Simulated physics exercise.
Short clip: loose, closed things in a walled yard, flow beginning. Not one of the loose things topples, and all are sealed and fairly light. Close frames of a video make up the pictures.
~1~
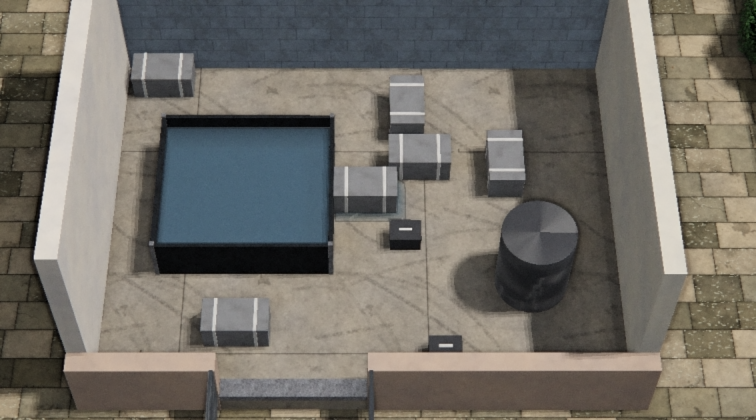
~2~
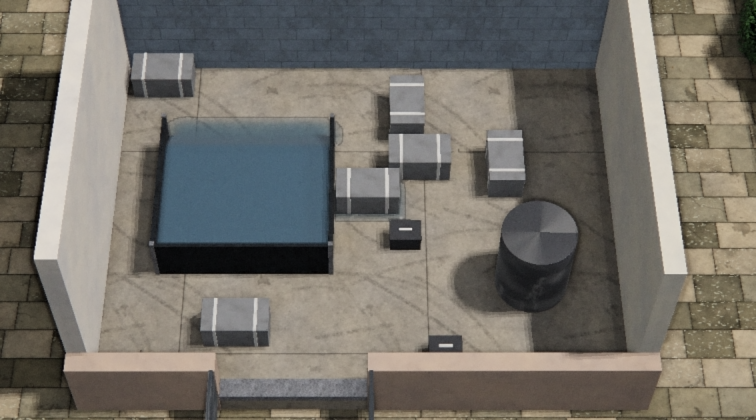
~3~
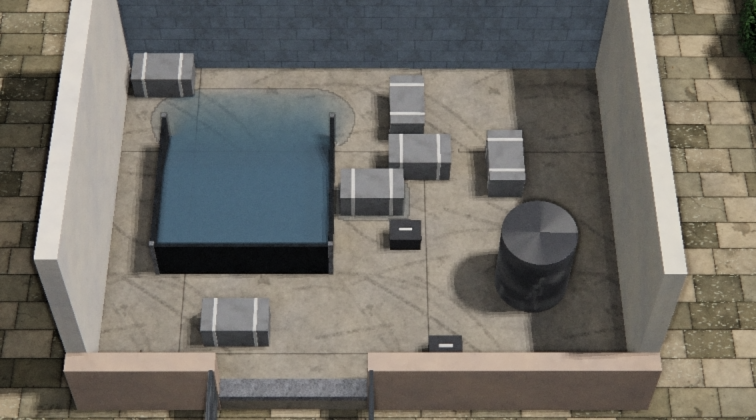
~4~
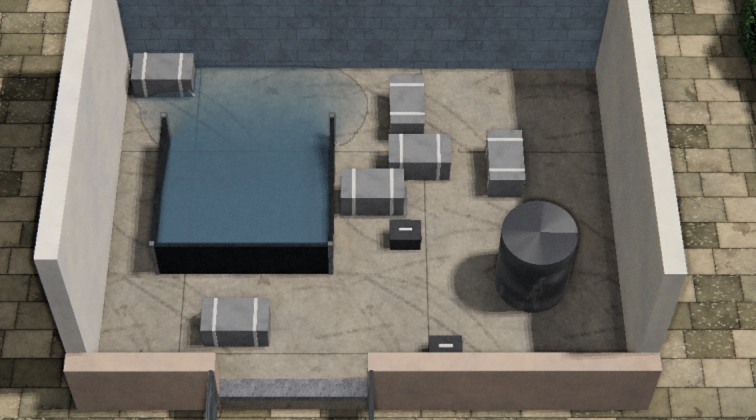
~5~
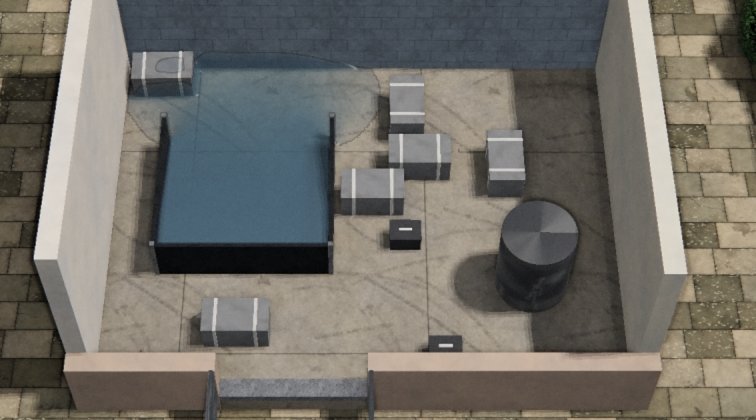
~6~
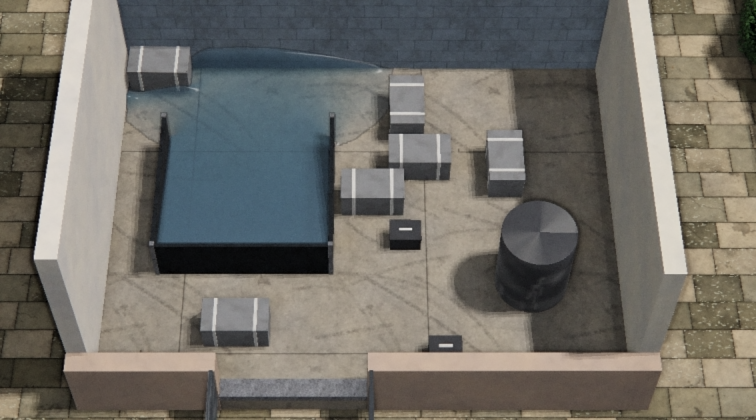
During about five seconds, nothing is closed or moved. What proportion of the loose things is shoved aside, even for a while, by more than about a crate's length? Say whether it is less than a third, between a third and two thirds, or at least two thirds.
The portion knocked well out of place is a third to two thirds.
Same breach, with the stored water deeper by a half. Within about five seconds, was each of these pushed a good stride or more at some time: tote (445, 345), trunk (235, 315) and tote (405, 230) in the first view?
Object 1: Stayed below the mark. Object 2: Passed the mark. Object 3: Stayed below the mark.
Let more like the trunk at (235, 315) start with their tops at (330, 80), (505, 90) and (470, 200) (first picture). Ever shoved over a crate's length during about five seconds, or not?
Listed in sequence, the answers are displaced a stride, displaced a stride and remains nearby.
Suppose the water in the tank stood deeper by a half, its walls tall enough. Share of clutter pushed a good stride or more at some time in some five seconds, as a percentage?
I'd put it near 60 out of a hundred.
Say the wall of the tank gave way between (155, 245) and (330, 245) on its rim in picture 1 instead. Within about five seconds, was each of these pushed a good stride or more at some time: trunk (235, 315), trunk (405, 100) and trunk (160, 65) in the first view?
Taking them in order, covered the distance, short of it, covered the distance.
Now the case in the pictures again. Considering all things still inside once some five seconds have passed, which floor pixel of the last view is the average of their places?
Roughly at (399, 253).
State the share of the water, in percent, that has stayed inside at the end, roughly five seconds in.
That comes to roughly 98 parts in a hundred.
A moment on, 0 of 8 are well off their spots; 1 afloat.
Next, 2 of 8 are well off their spots; 1 afloat.
Later, 2 of 8 are well off their spots; 1 afloat.
In the end, 3 of 8 are well off their spots, and 3 have been at some point; 2 afloat.
